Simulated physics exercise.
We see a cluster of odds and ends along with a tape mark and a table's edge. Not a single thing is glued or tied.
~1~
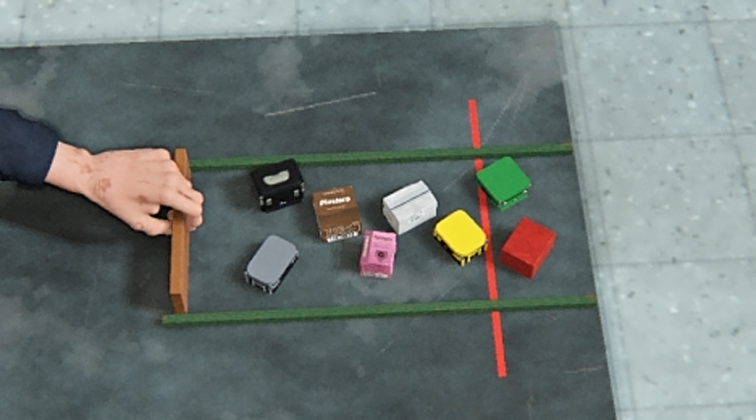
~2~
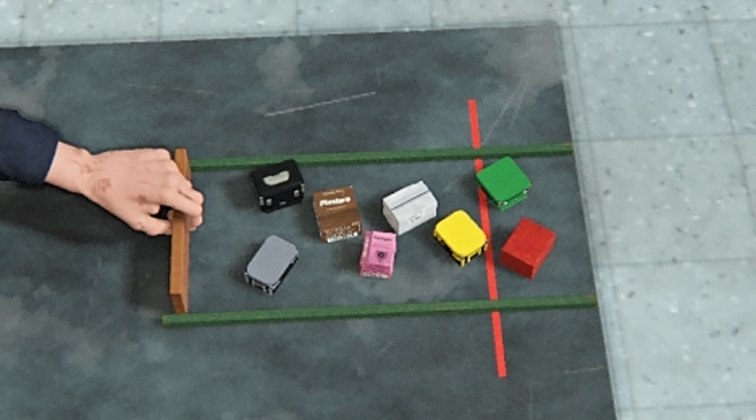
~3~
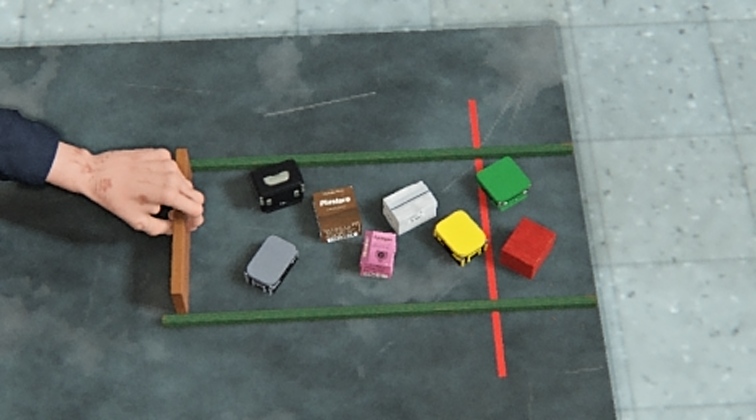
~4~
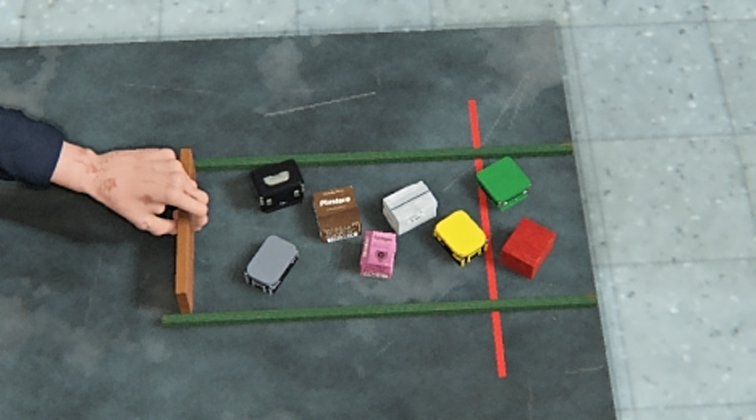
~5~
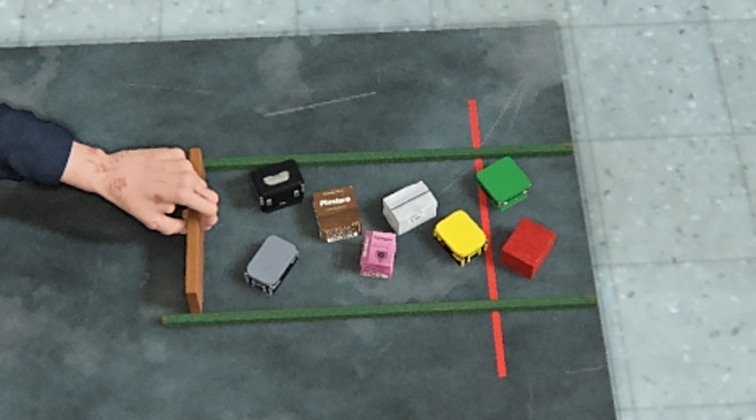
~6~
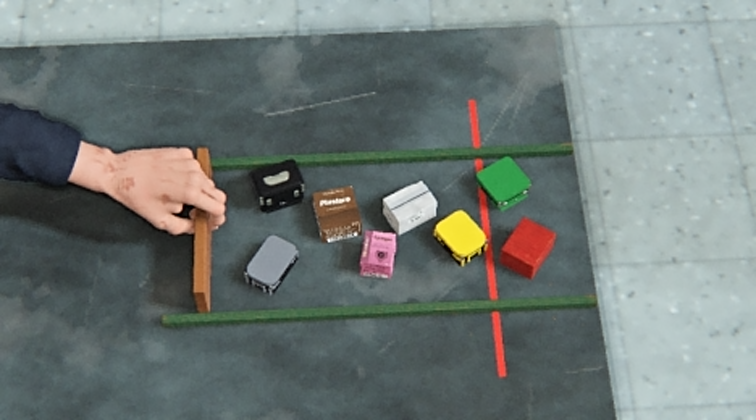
A hand holding a wooden board upright at the left end of two green rails stays still at first, then slides the board a short way right toward the black and grey cases. The scattered boxes and cases stay where they are, with the green case and red block near the red tape line.
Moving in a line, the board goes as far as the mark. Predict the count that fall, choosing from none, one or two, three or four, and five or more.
The count that fall is one or two.
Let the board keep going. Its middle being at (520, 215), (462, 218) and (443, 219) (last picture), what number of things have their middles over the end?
Respectively, 4, 0 and 0.
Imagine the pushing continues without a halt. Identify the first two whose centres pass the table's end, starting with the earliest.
First the green case, then the red block.
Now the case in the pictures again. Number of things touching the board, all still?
It ends up touching 2.
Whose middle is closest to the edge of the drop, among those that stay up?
The red block winds up nearest.
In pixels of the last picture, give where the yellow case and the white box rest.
In the last picture the first middle sits at (566, 237) and the other at (556, 180).
Early on, none off yet; red block at rest near (528, 248); green case at rest near (503, 185); yellow case at rest near (461, 238).
Finally, the number that fall off is one or two; lost, green case.
